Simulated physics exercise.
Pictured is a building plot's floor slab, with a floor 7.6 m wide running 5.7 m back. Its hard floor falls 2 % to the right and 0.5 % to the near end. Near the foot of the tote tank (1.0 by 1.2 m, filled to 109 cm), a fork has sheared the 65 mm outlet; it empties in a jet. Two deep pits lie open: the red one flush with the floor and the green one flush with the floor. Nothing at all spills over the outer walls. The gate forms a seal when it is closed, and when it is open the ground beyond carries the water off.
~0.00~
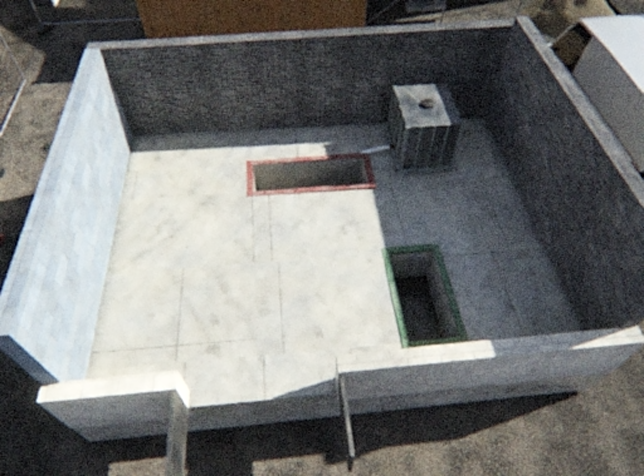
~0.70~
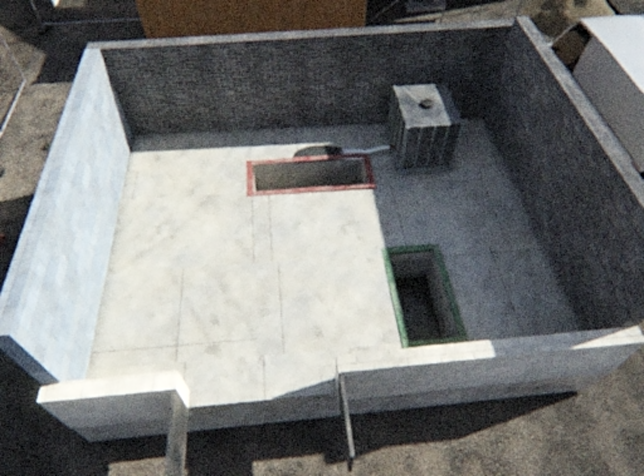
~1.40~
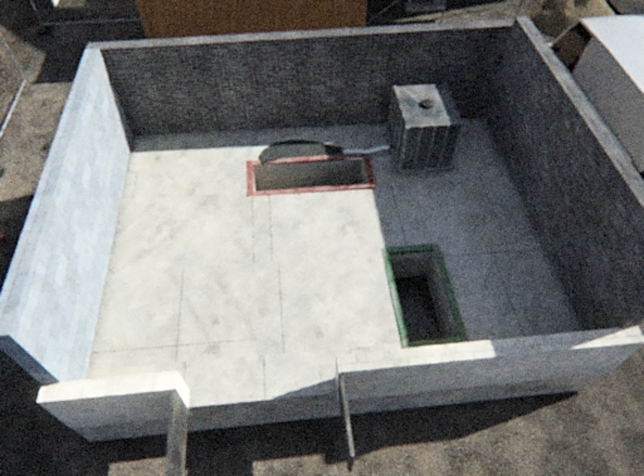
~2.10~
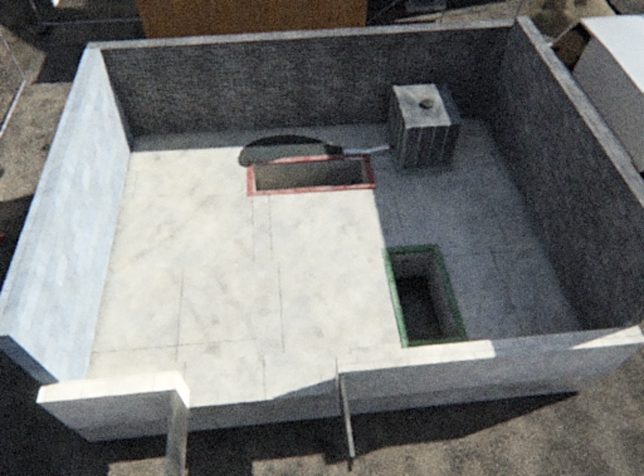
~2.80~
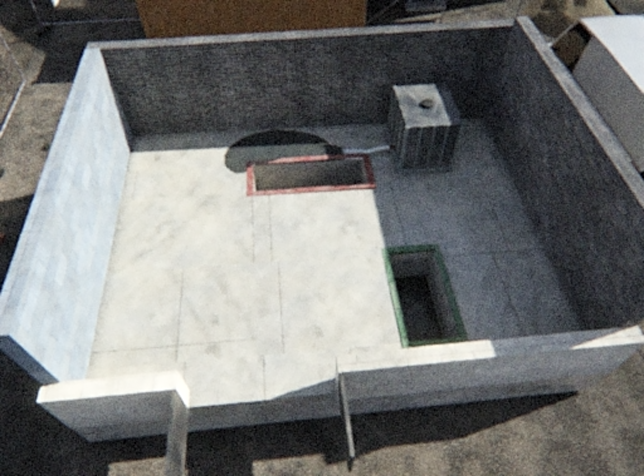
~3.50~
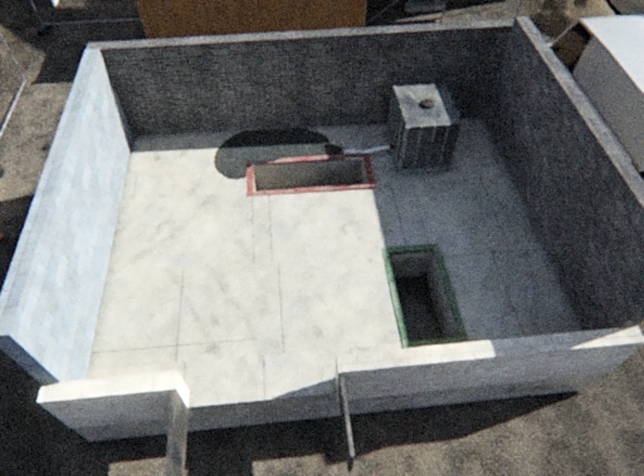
On a walled floor slab, water jets from a tank and spreads left behind the red-edged pit.
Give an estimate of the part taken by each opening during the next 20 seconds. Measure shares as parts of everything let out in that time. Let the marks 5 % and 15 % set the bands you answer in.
I would say the gateway takes under 5 %; the red pit takes above 15 %; the green pit takes less than 5 %.
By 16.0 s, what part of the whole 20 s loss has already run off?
I'd put it at about 80 per cent.
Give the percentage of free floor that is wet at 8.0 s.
Something near 10 per cent.
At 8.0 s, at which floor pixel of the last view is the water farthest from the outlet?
The front reaches farthest at about (201, 170).
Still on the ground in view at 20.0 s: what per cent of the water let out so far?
Roughly 44 per cent.
After 5.0 s water covers 5 % of the floor and is deepest (2 cm) near (352, 155); gone so far, the gateway 0 %, the red pit 12 %, the green pit 0 %.
After 8.0 s water covers 10 % of the floor and is deepest (2 cm) near (352, 155); gone so far, the gateway 0 %, the red pit 20 %, the green pit 0 %.
After 12.0 s water covers 15 % of the floor and is deepest (2 cm) near (352, 155); gone so far, the gateway 0 %, the red pit 32 %, the green pit 0 %.
After 16.0 s water covers 20 % of the floor and is deepest (2 cm) near (352, 155); gone so far, the gateway 0 %, the red pit 44 %, the green pit 0 %.
After 20.0 s water covers 20 % of the floor and is deepest (2 cm) near (352, 155); gone so far, the gateway 0 %, the red pit 56 %, the green pit 0 %.
